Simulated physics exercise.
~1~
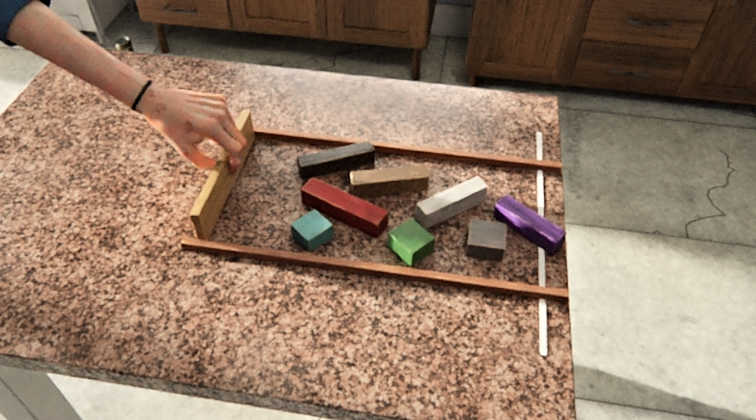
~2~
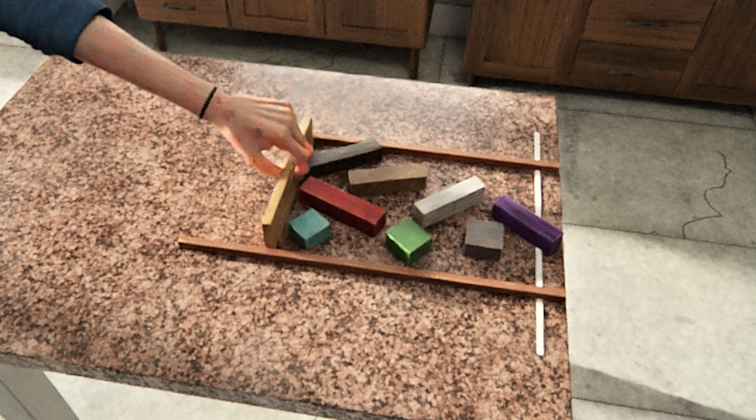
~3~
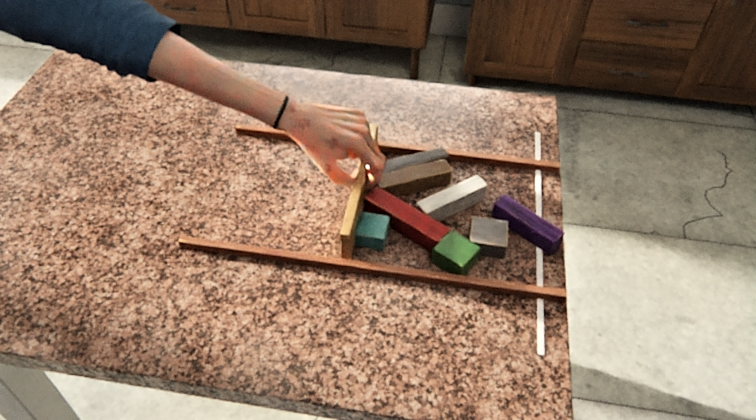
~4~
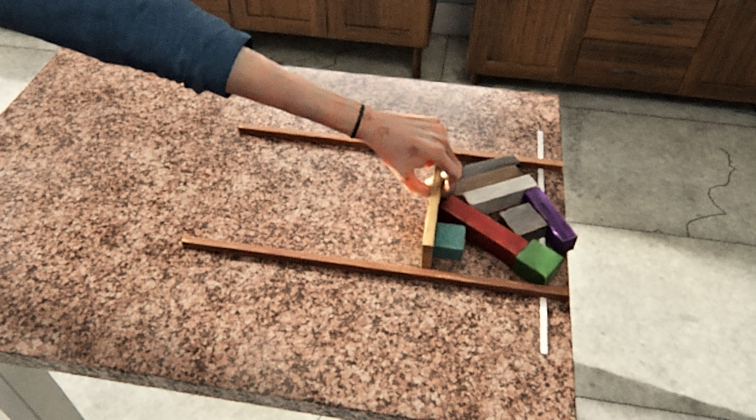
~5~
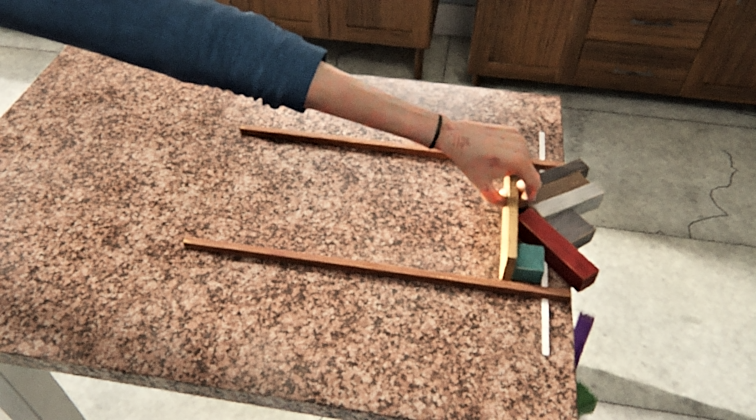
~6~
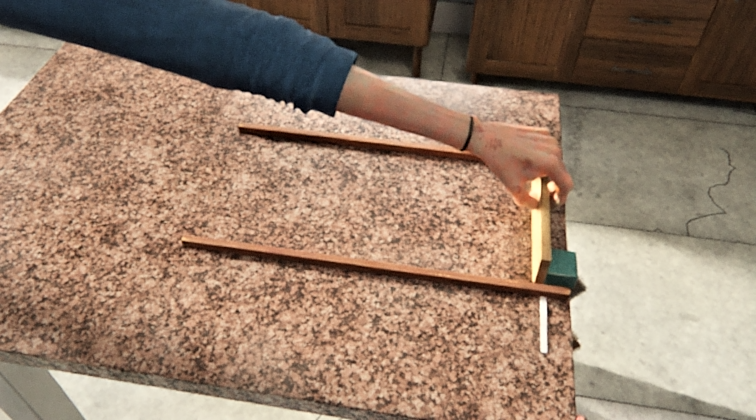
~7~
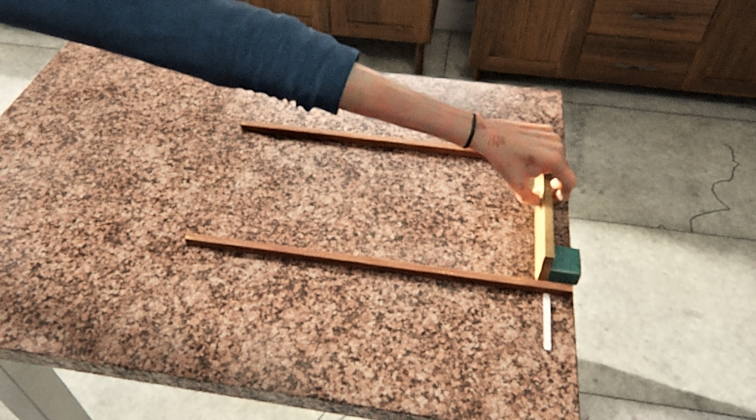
The footage shows a hand sliding an upright wooden board rightward between two rails on a speckled tabletop, bunching colourful bars and blocks together and pushing them over the table's end, until the board halts by the white strip with only the turquoise block remaining at the edge.
